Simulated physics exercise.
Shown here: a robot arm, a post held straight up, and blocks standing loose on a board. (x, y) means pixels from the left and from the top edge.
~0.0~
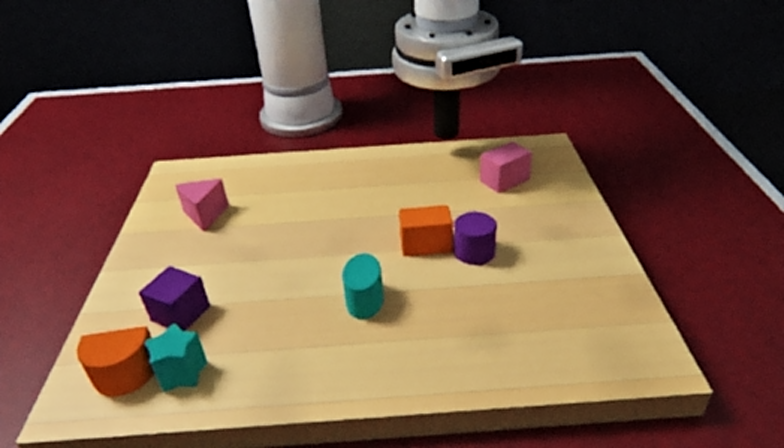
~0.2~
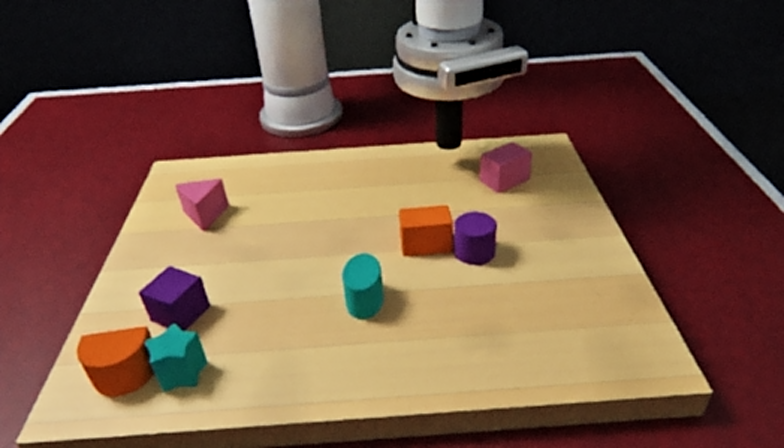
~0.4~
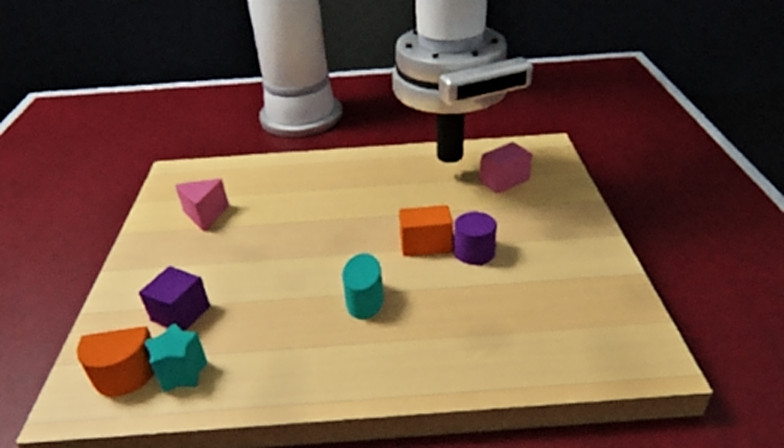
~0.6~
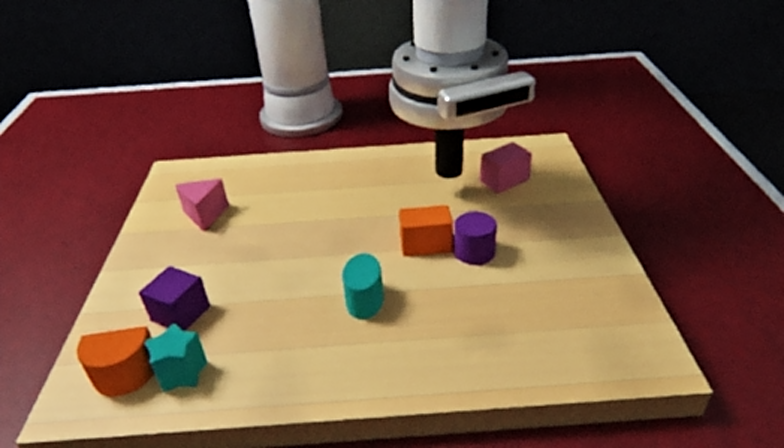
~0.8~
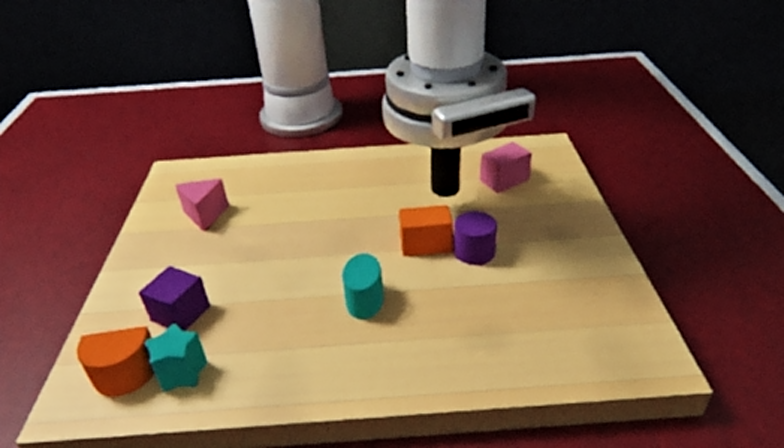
A robot arm holding a black post upright moved a short way forward over the wooden board, nearing the orange block and purple cylinder, while all the colourful blocks stayed still.
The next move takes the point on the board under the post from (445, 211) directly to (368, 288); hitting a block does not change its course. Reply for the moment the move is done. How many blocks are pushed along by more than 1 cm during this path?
Blocks moved: Two.
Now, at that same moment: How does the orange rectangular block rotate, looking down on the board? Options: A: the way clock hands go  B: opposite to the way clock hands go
B
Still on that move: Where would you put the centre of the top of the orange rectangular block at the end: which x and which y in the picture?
The spot you're after is about (412, 254) in the image.
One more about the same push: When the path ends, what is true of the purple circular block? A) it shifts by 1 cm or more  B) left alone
The one that fits is B, left alone.
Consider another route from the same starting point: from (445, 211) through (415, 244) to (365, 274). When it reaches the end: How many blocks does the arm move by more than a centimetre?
Most likely one.
On the path given first. One third of the way, post (421, 213); orange rectangular block (421, 225).
Two thirds of the way, post (395, 238); orange rectangular block (411, 249), turned 30° anticlockwise.
At the end, post (366, 265); turquoise oval (350, 287), turned 10° anticlockwise; orange rectangular block (412, 254), turned 50° anticlockwise; purple circular block not moved.
